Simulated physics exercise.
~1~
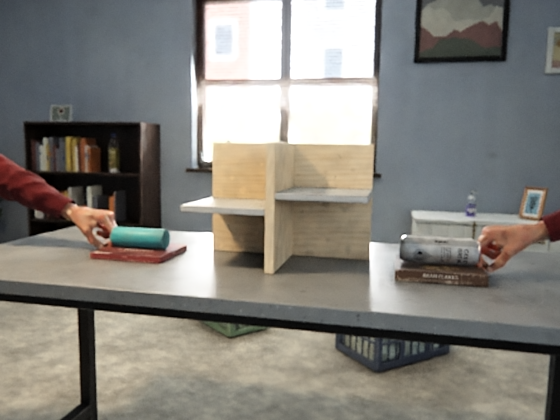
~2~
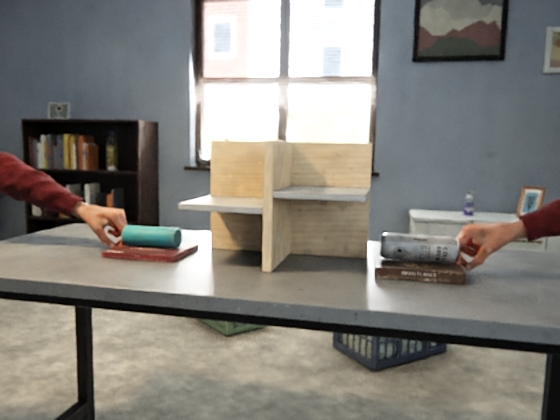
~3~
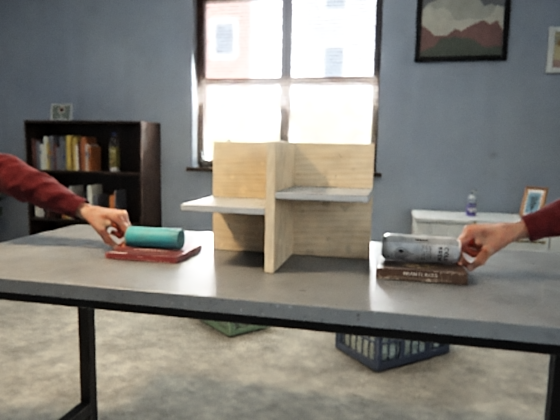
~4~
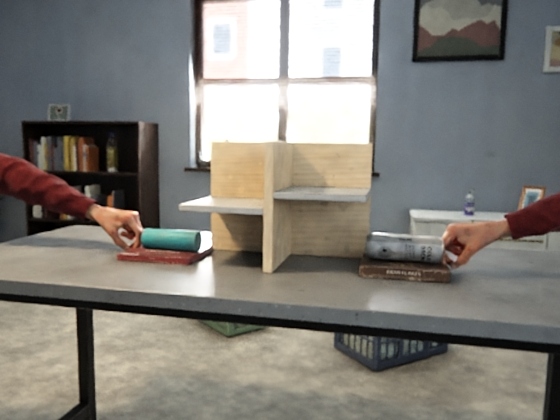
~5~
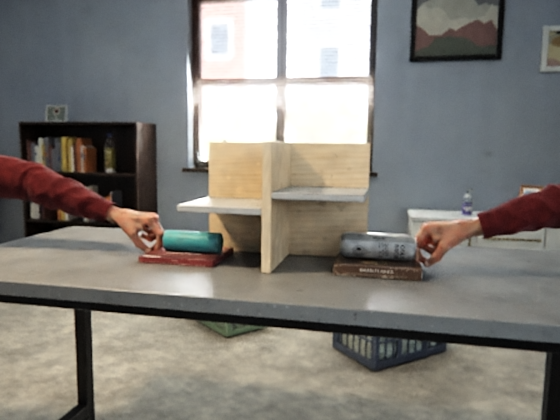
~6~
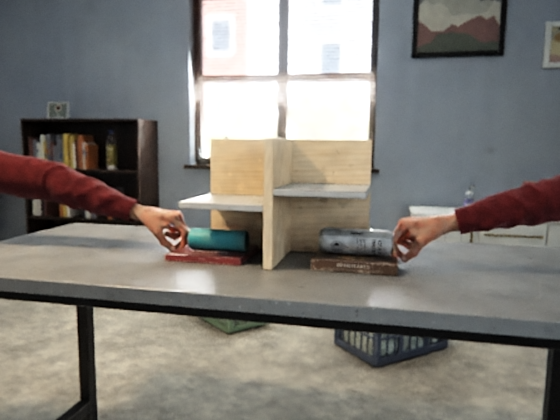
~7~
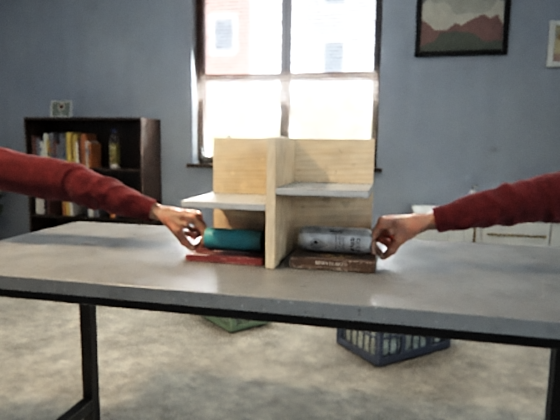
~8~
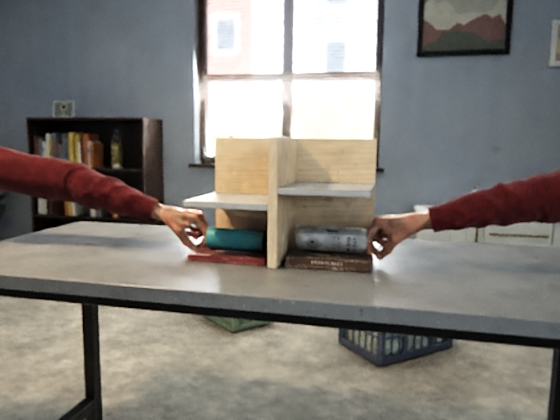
On a gray table in a room with a bookcase and window, two hands slide a turquoise cylinder on a red box rightward and a white can on a brown box leftward, until both lying cylinders rest beneath the low shelves of a wooden divider, still on their boxes.
